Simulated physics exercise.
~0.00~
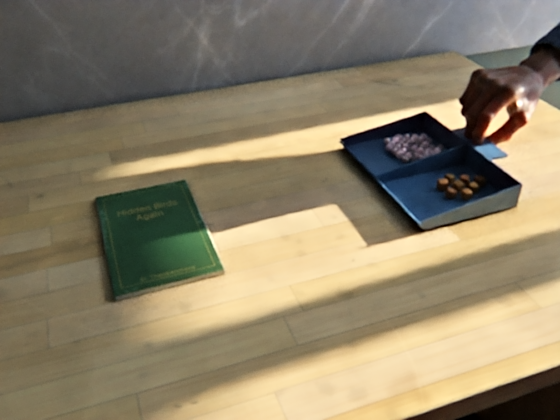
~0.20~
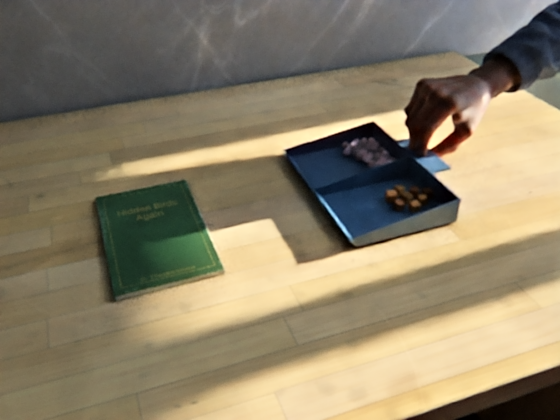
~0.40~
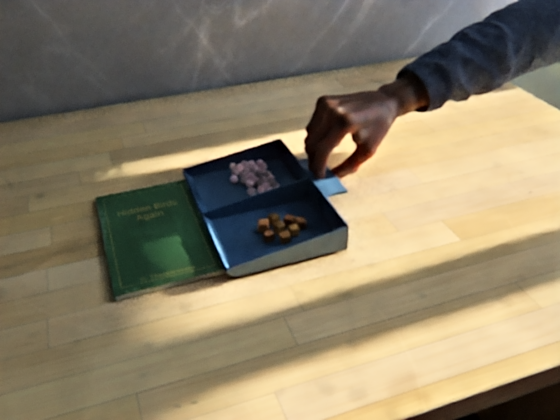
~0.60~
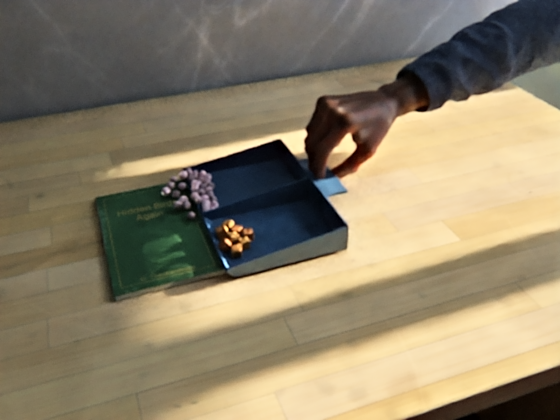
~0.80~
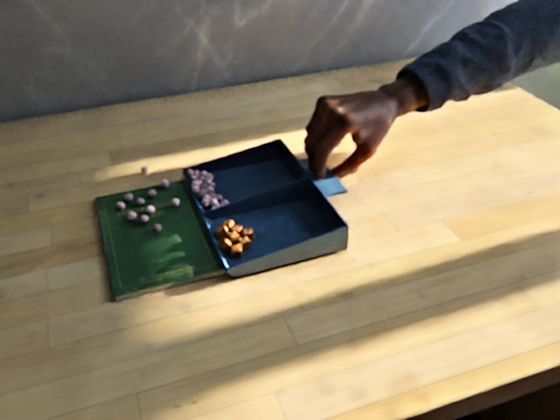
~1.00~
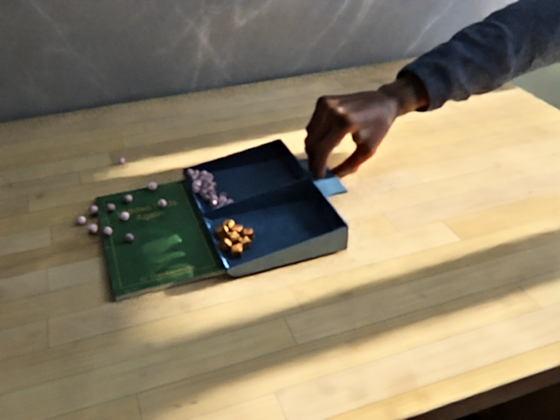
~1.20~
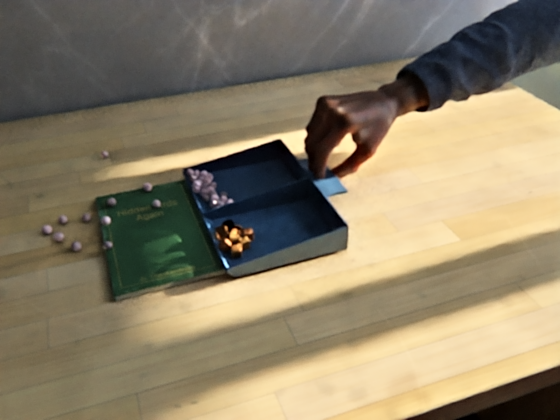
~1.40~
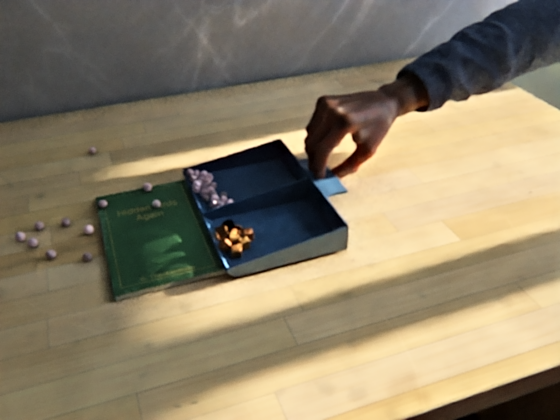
To begin with, a hand pushes a dark blue divided tray leftward across a sunlit wooden table, toward a thin green book lying flat. The nearer part holds a cluster of orange-brown pieces, and the farther part holds small pale purplish balls. The tray reaches the book and stops dead, while the book stays put. Both clusters slide on toward the front rim, and some of the purplish balls spill over it onto the book. Several roll across the cover and scatter on the table beyond, while the remaining purplish balls and all the orange-brown pieces stay in the tray.
